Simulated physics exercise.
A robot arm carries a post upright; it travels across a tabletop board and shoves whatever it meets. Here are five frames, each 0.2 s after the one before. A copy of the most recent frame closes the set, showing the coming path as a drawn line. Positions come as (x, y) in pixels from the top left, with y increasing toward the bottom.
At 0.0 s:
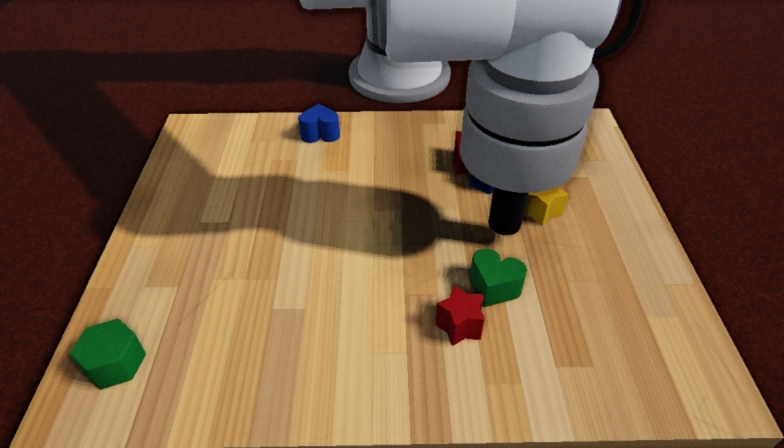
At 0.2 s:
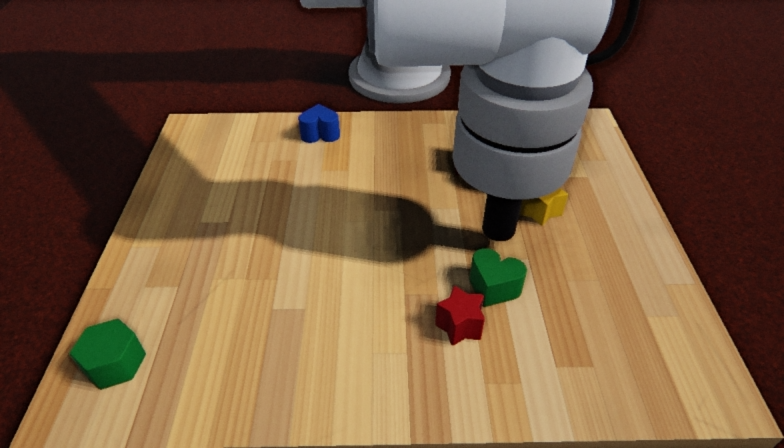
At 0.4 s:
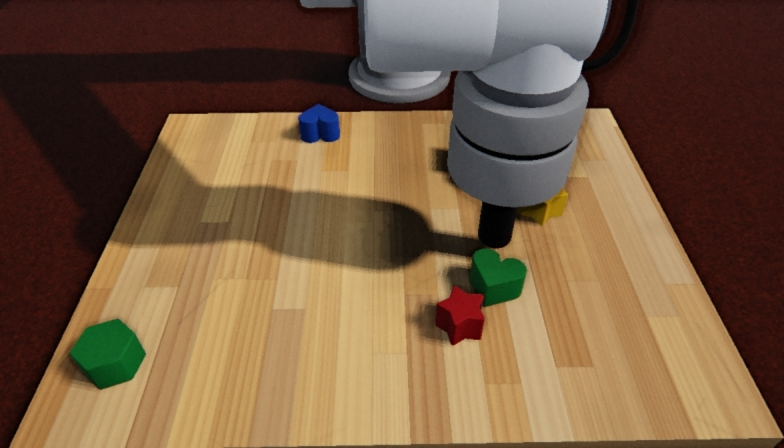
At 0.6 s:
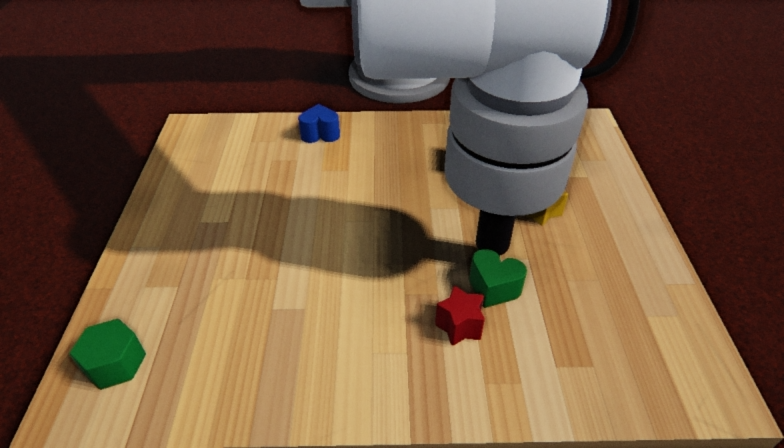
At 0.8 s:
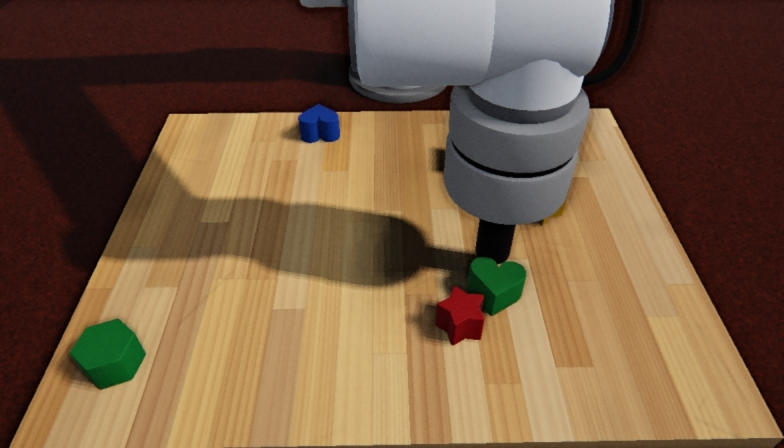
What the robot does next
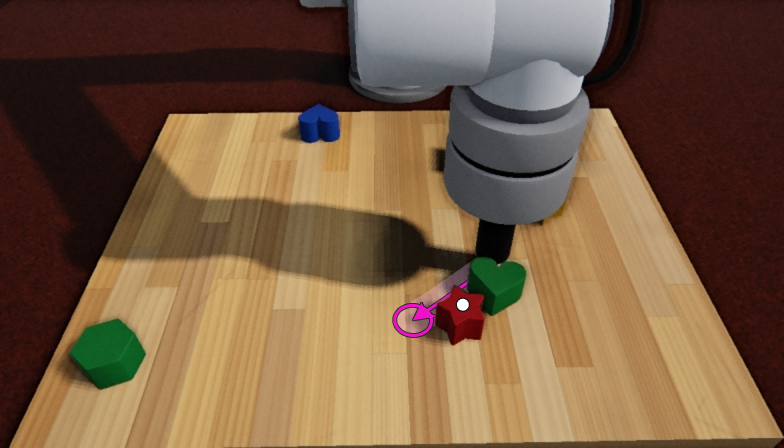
To begin with, a robot arm holds its black post above a green heart-shaped block and a red star on a wooden board, with other blocks around. The post moves slightly left and toward the viewer, then nudges the green heart a little closer to the viewer, while the star stays put.
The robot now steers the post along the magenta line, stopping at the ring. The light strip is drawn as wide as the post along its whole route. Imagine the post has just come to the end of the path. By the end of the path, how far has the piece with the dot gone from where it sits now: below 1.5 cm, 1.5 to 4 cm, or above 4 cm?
Covers under 1.5 cm.
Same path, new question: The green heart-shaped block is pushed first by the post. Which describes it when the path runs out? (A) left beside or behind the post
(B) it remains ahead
A
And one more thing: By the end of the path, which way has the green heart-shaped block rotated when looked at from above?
Short answer: Counterclockwise.
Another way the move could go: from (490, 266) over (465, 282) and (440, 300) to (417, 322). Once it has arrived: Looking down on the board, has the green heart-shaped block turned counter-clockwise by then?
Going by the path, yes.
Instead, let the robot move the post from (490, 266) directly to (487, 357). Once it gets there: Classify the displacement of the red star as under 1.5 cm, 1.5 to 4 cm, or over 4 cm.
The distance will be 1.5 to 4 cm.
Path on the board, from (490, 266) to (413, 320); the dot is on the red star.
The first path, step by step. Halfway along, post (455, 280); red star (462, 312), turned 15° clockwise; green heart-shaped block (493, 287), turned 55° anticlockwise.
At the end, post (414, 308); red star (462, 312), turned 15° clockwise; green heart-shaped block (493, 287), turned 55° anticlockwise.
